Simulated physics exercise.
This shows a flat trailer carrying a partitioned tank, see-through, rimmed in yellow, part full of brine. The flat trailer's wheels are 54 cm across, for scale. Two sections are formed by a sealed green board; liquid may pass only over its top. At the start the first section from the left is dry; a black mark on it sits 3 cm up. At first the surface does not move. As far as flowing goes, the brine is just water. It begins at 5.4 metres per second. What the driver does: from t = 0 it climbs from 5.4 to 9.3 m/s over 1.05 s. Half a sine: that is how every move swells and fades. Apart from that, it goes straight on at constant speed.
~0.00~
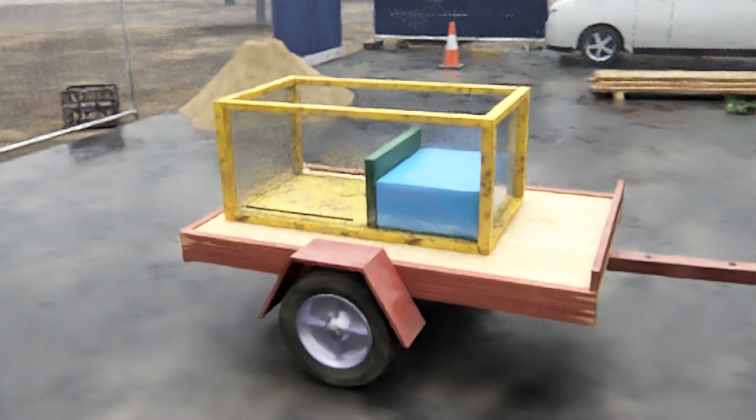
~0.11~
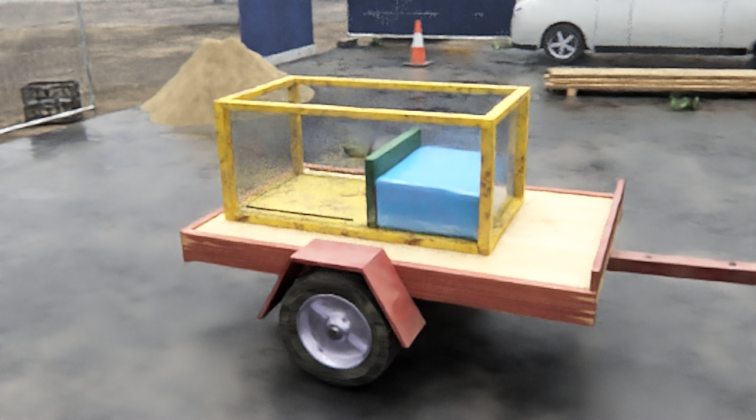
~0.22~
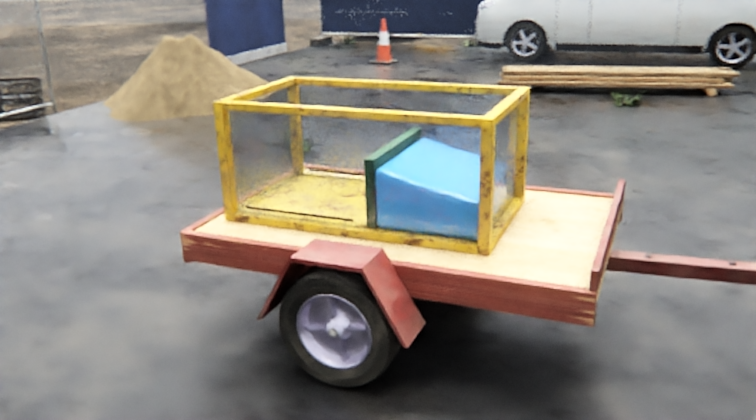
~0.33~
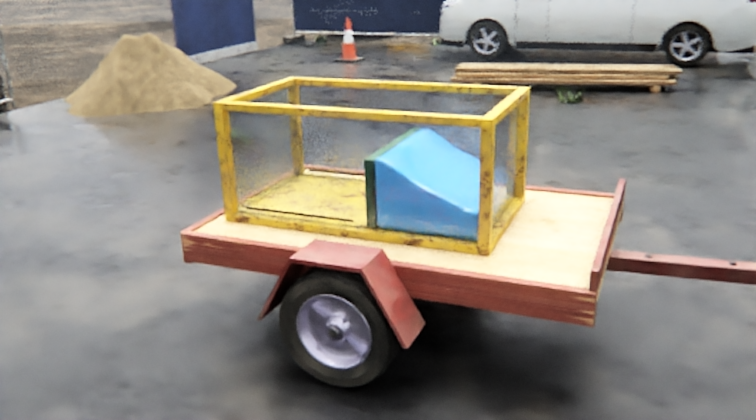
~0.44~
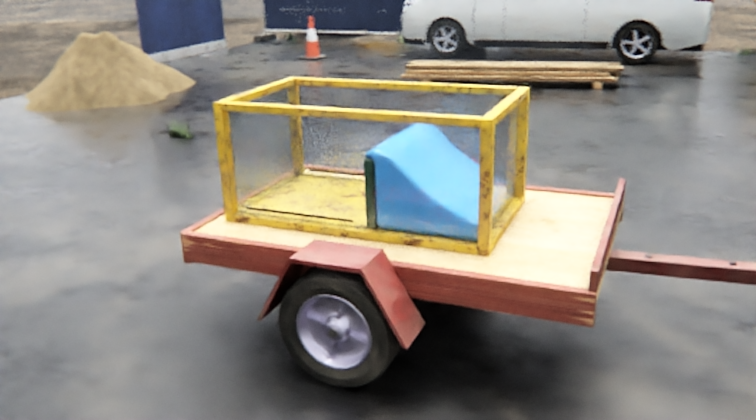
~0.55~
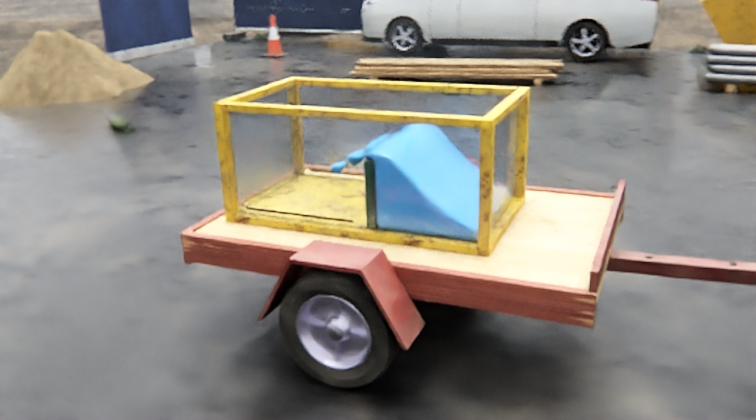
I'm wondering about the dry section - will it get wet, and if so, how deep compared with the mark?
It gets a shallow layer below the mark.
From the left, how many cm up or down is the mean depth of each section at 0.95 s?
Reading from the left, the first one is up by 2 and the second is down by 3.
Then, 0.95 s in, the mean depths from the left are 2, 20 cm.
Then, 1.35 s in, the mean depths from the left are 2, 20 cm.
Then, 1.85 s in, the mean depths from the left are 2, 20 cm.
Then, 4.03 s in, the mean depths from the left are 2, 20 cm.
